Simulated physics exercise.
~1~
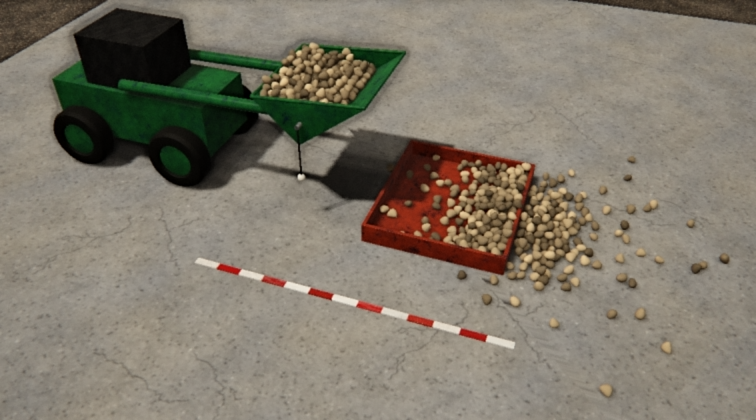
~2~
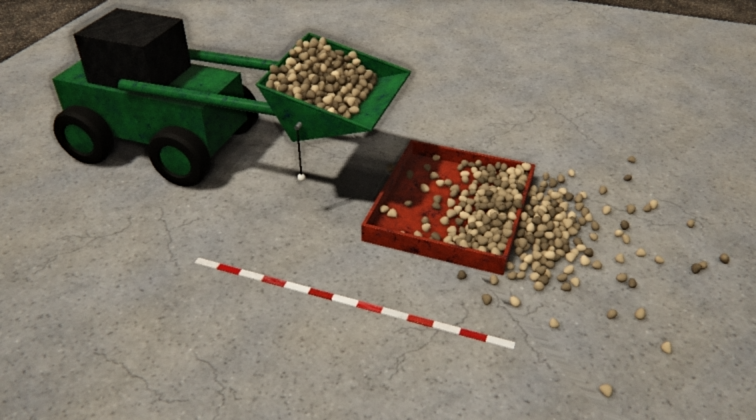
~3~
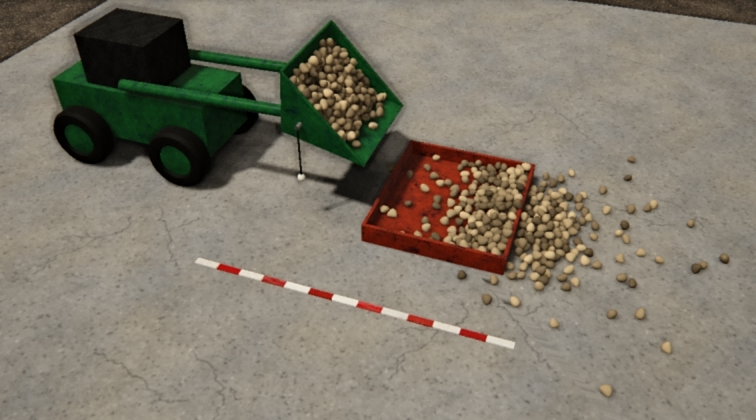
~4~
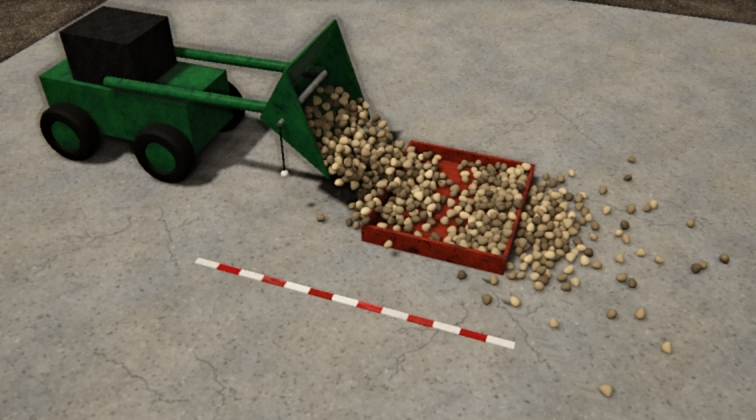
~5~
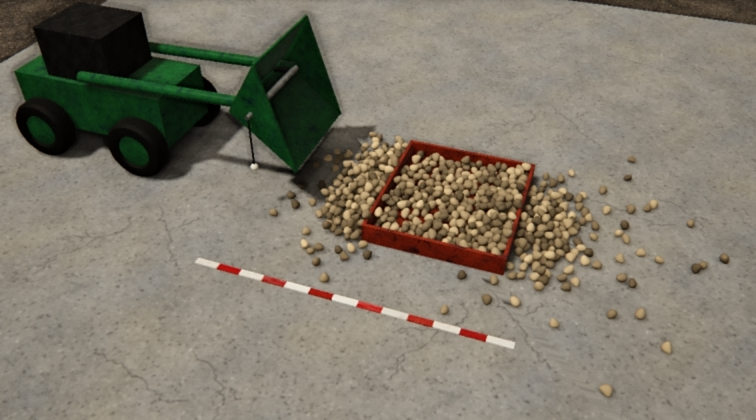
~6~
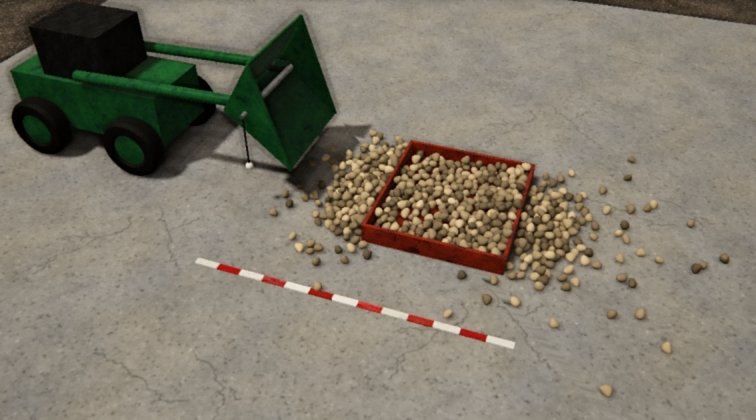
A green toy-like loader with a black block on top stands at the left of a cracked grey concrete floor, seen from above at an angle. Its raised bucket is heaped with pale and brown stones, facing a shallow red tray already partly filled, with more stones strewn to its right and a red and white striped staff lying in front. The bucket tips steadily forward, then the stones pour out as the loader backs left. They fill the tray and pile up against its left side. The loader stops with its bucket empty and steeply tilted.
